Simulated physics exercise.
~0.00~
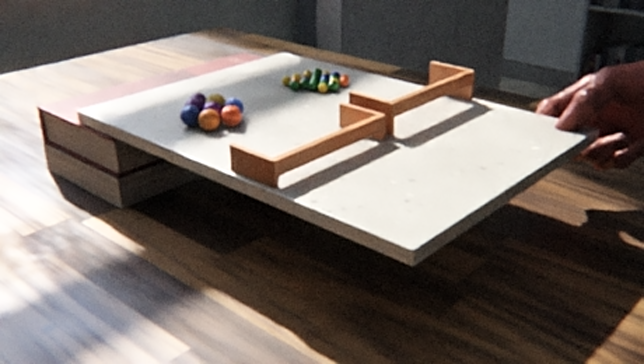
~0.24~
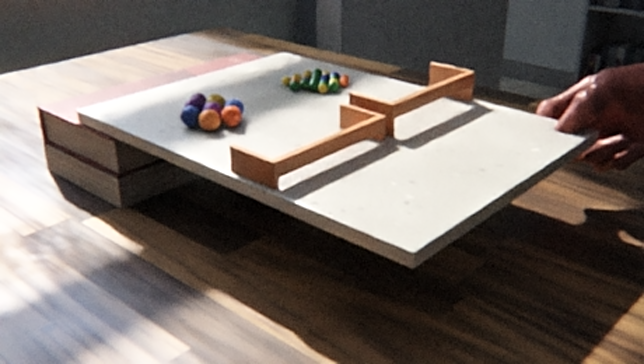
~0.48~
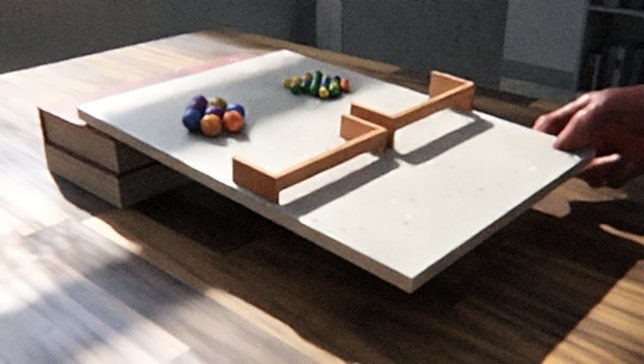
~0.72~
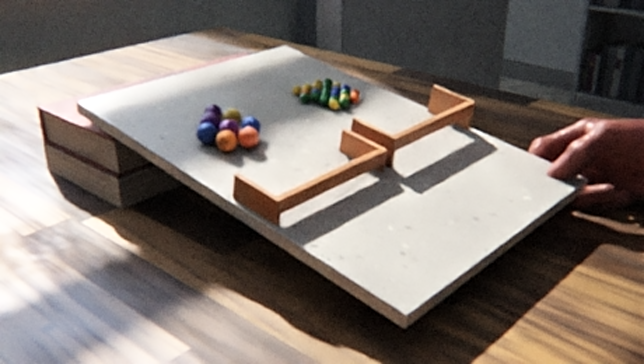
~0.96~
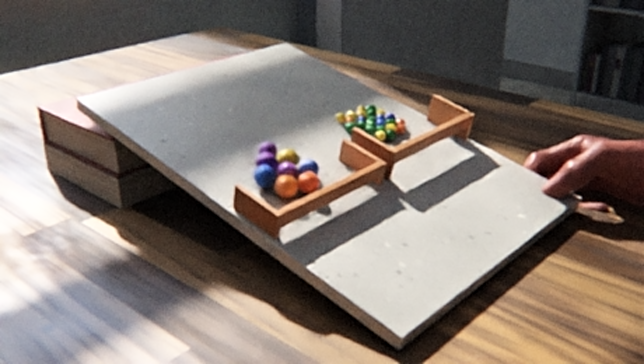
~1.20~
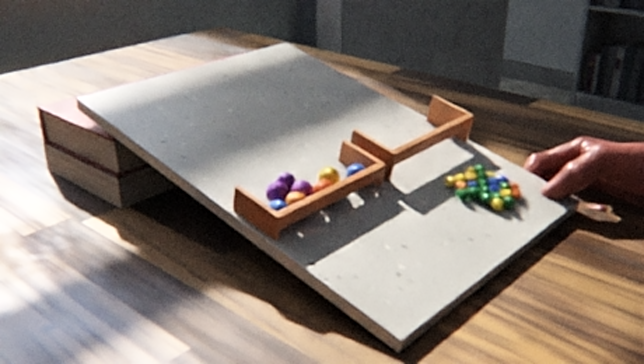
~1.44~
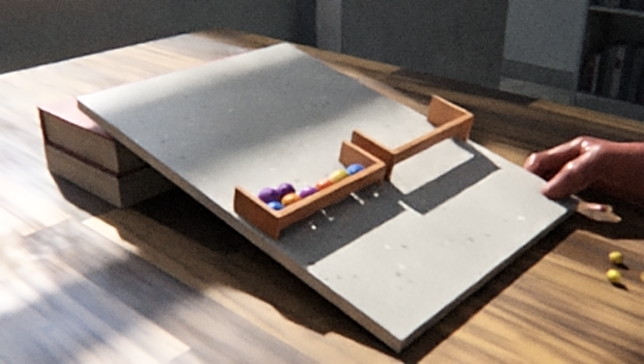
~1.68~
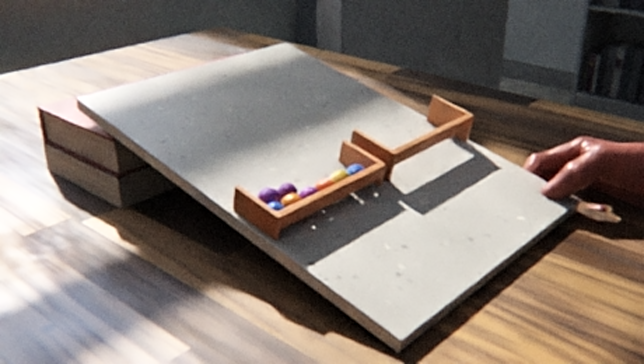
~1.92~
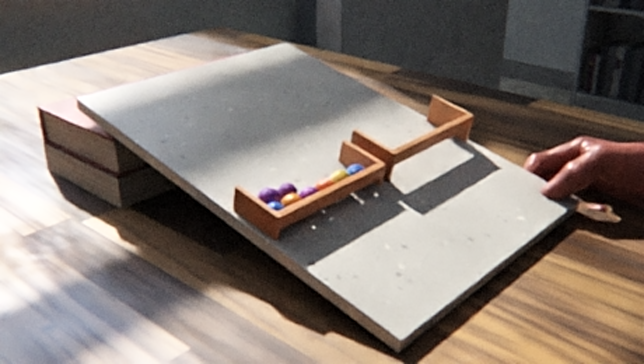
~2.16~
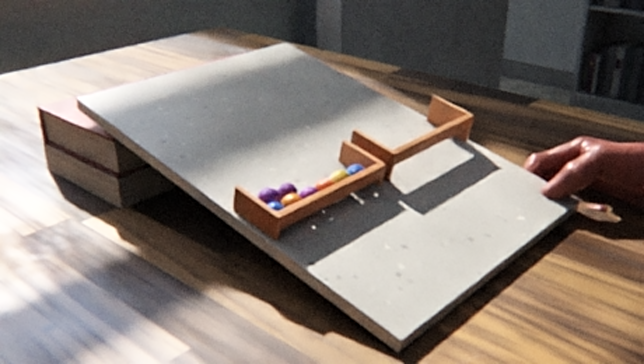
On a sunlit wooden tabletop, seen from slightly above and to one side, a pale board rests with its left end on stacked books while a hand holds its right end. Two clusters of colourful balls, larger ones nearer and smaller ones farther back, sit above two orange-brown gates. The hand lowers its end, the board tilts, and both clusters move down towards the gates. The larger balls gather behind the near gate, while the smaller ones pass under the far gate and run off the lower end. The board stays sloped, with only the larger balls still on it.
